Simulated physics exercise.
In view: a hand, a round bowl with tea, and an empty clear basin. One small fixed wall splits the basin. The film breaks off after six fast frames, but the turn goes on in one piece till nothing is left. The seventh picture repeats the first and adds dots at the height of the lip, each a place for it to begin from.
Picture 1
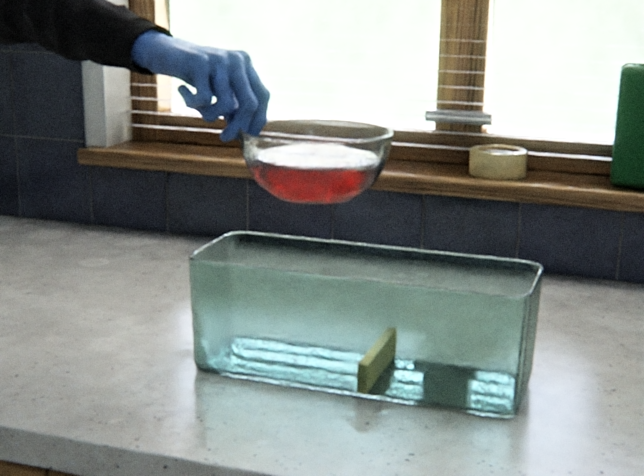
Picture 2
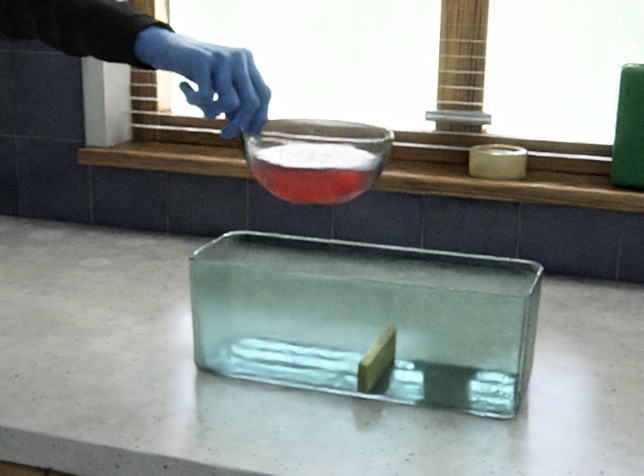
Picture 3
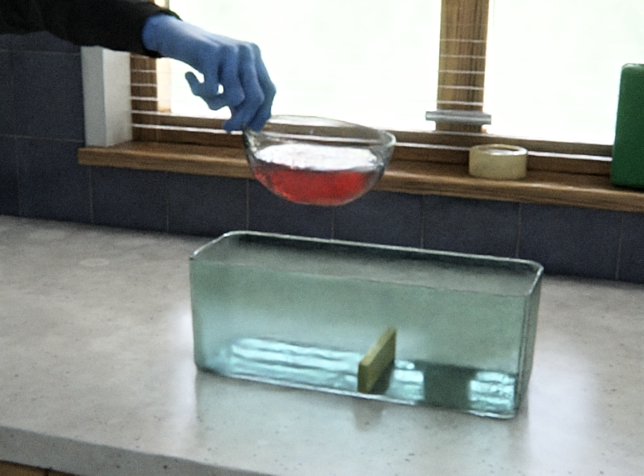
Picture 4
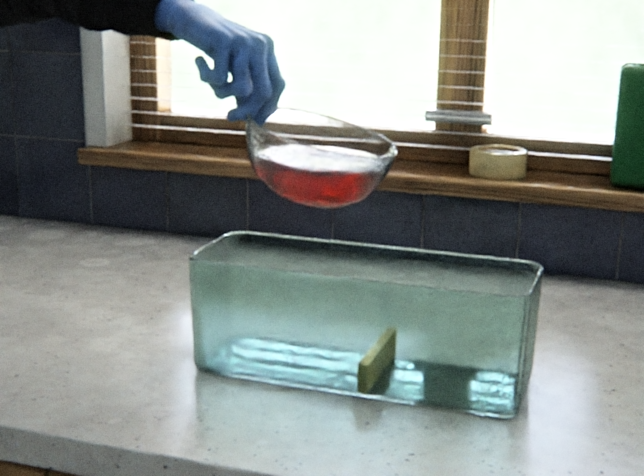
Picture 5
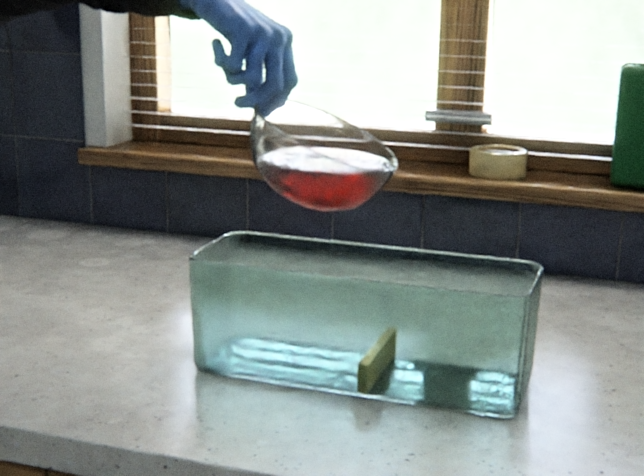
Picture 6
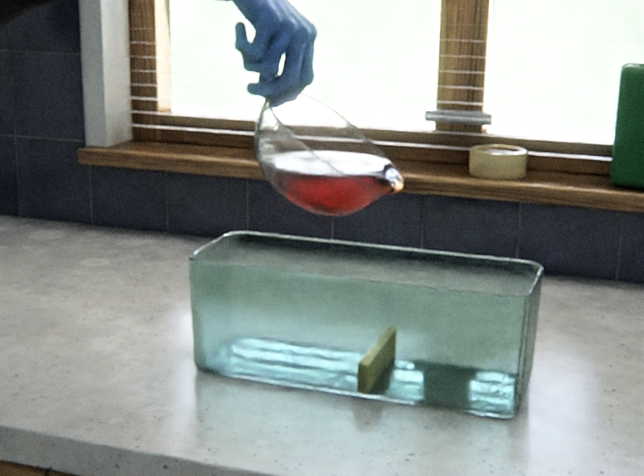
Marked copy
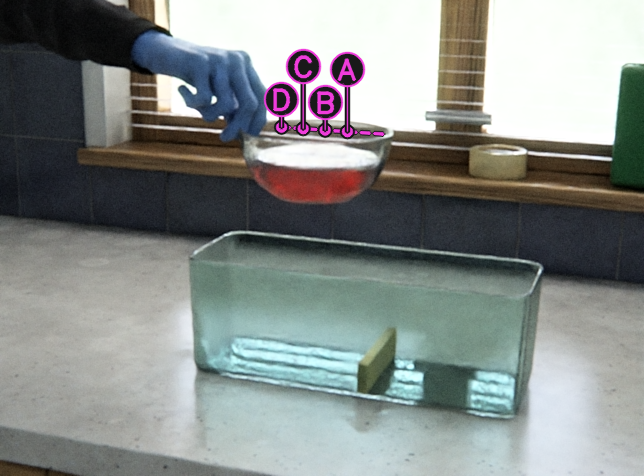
A blue-gloved hand held a round glass bowl of red tea above a clear basin on the counter, then gradually tipped it to the right until the tea reached over the lip.
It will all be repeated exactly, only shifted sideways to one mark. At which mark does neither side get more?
It is A.
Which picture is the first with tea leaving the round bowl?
Picture 6.
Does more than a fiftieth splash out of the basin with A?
No.
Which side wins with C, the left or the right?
The left one.
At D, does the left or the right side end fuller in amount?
The left one.
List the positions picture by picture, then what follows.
The first picture shows upright, lip at (387, 134); basin from (196, 367) to (520, 417); top of the wall at (379, 344); nothing has left yet.
The second picture shows upright, lip at (388, 136); nothing has left yet.
The third picture shows tipped about 6°, lip at (390, 142); nothing has left yet.
The fourth picture shows tipped about 14°, lip at (392, 153); nothing has left yet.
The fifth picture shows tipped about 23°, lip at (393, 167); nothing has left yet.
The sixth picture shows tipped about 35°, lip at (390, 183); tea is over the lip, down to (393, 190).
On the marked copy, A at (347, 131); B at (325, 130); C at (303, 128); D at (281, 127).
If A is chosen, about 49 % ends left of the wall and 51 % right of it.
If B is chosen, about 82 % ends left of the wall and 18 % right of it.
If C is chosen, about 91 % ends left of the wall and 8 % right of it.
If D is chosen, about 88 % ends left of the wall and 12 % right of it.
